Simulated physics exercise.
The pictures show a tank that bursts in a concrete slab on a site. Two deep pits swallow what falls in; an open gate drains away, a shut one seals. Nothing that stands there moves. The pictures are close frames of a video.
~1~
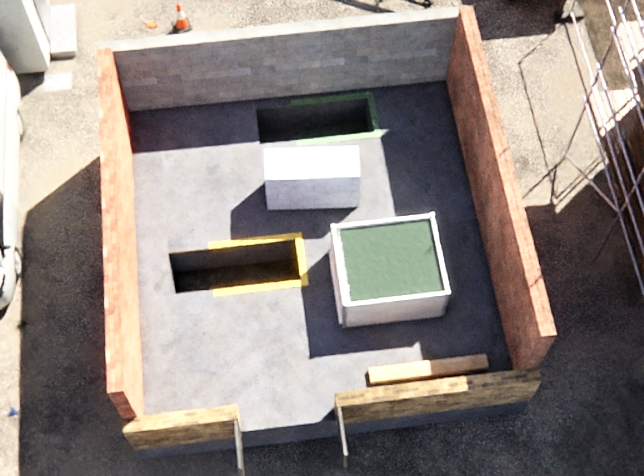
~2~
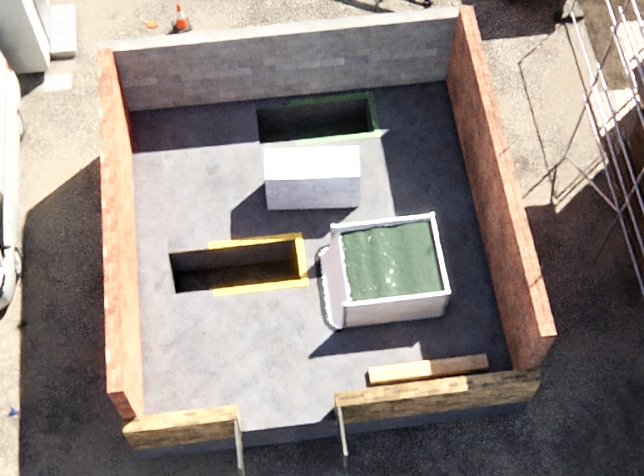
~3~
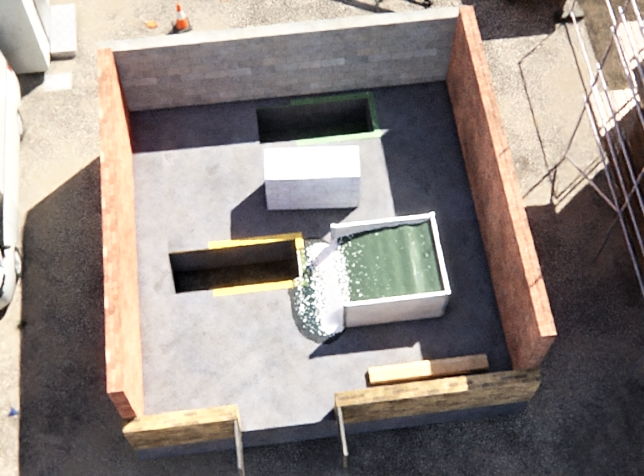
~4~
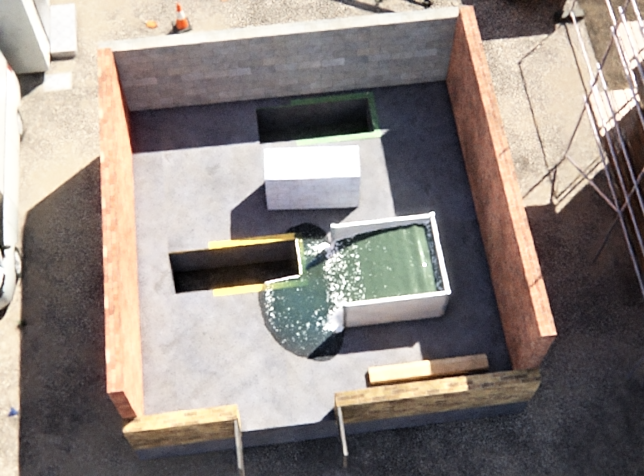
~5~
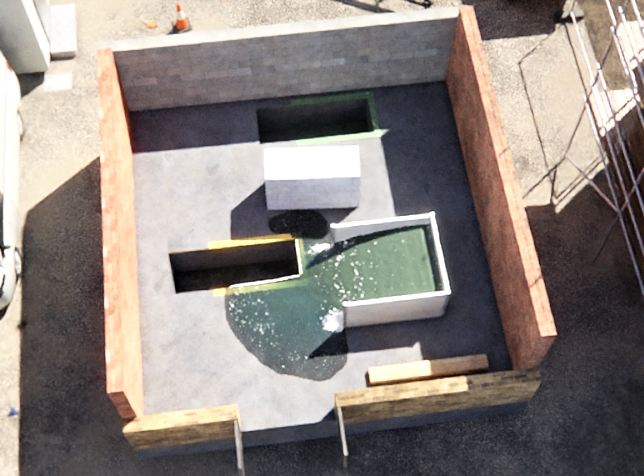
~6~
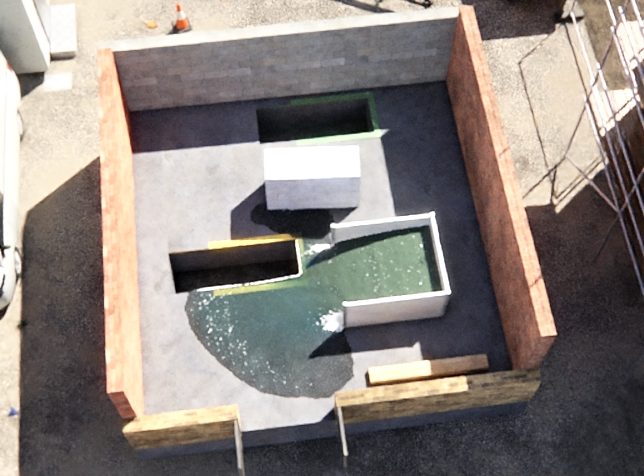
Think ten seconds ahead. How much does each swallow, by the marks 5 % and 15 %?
The gate takes from 5 to 15 %; the yellow pit takes more than 15 %; the green pit takes less than 5 %.
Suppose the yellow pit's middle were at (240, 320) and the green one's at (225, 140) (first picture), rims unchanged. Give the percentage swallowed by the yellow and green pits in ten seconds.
Per cent: Yellow 60, green 20.
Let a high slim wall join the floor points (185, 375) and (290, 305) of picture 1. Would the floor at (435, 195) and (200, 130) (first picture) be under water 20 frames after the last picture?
As listed: Not flooded, clear.
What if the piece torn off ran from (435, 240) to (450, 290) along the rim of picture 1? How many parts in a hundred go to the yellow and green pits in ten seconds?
Roughly, in per cent: Yellow 14, green 30.
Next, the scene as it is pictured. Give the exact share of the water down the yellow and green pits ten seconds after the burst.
About 62 and 4 per cent.
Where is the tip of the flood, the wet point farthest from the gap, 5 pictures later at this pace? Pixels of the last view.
Around (145, 429).
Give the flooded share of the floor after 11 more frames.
Close to 30 %.
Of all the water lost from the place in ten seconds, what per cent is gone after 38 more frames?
Roughly 85 per cent.
A moment on, water covers 30 % of the floor; the gate 0 %, the yellow pit 21 %, the green pit 0 %.
Next, water covers 30 % of the floor; the gate 2 %, the yellow pit 32 %, the green pit 0 %.
Then, water covers 35 % of the floor; the gate 3 %, the yellow pit 41 %, the green pit 0 %.
Later, water covers 45 % of the floor; the gate 8 %, the yellow pit 55 %, the green pit 0 %.
In the end, water covers 35 % of the floor; the gate 11 %, the yellow pit 62 %, the green pit 3 %.
